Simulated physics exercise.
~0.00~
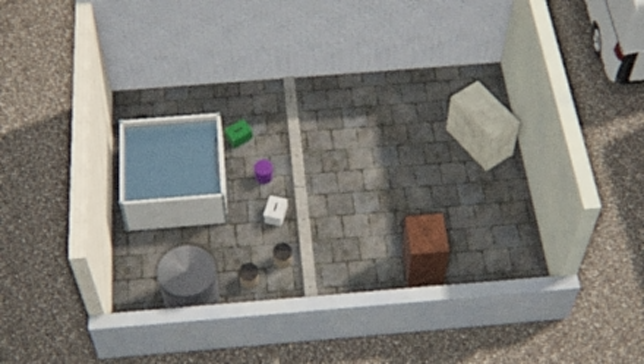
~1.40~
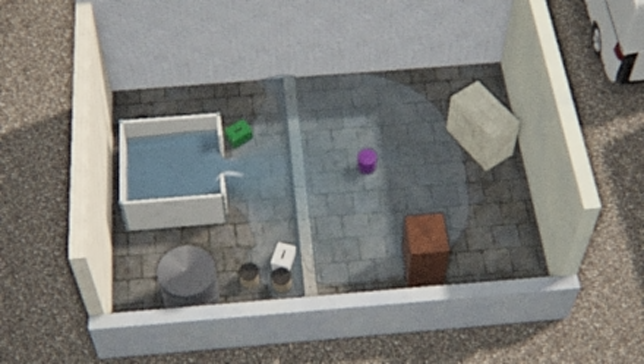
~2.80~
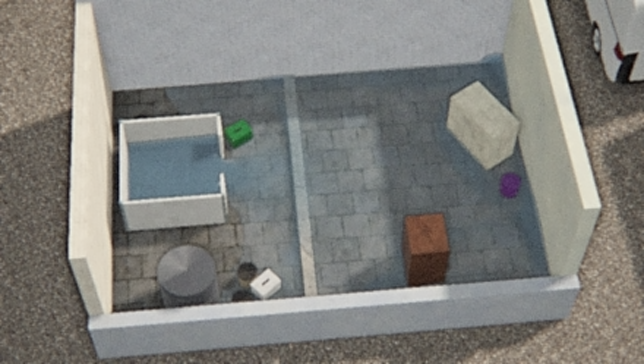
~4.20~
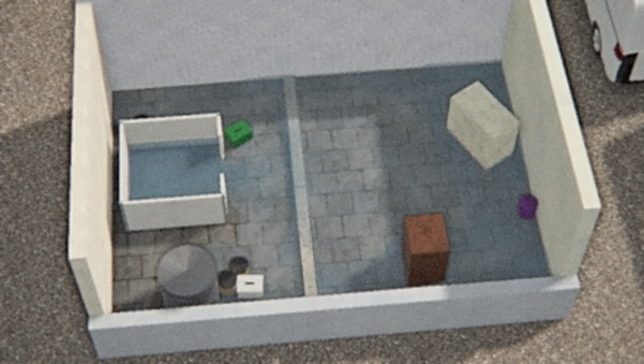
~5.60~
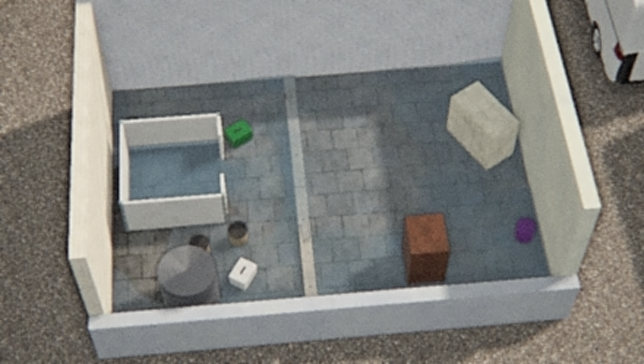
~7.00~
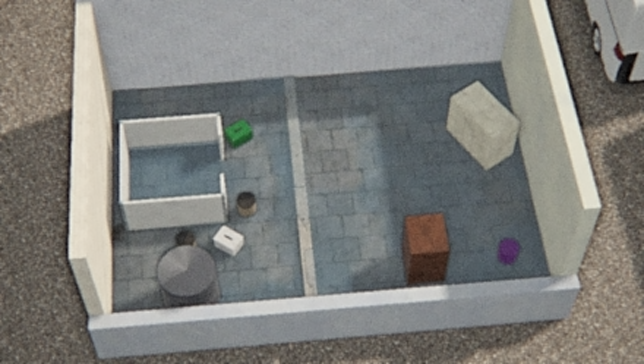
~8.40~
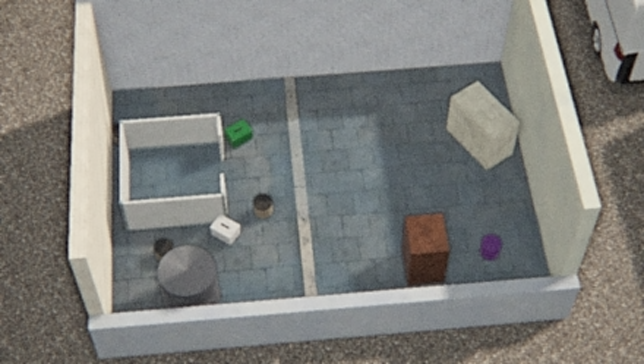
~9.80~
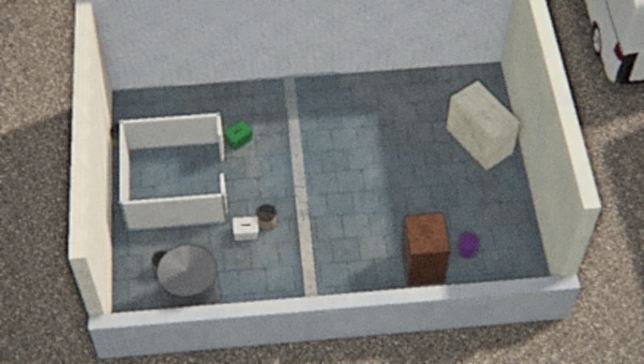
The footage shows an open tank in a walled yard releasing water that spreads over a low kerb, sweeping a purple pail to the right wall before it drifts back near a brown block, while a white tote and dark pails circle slowly around a grey drum and the green tote barely moves.
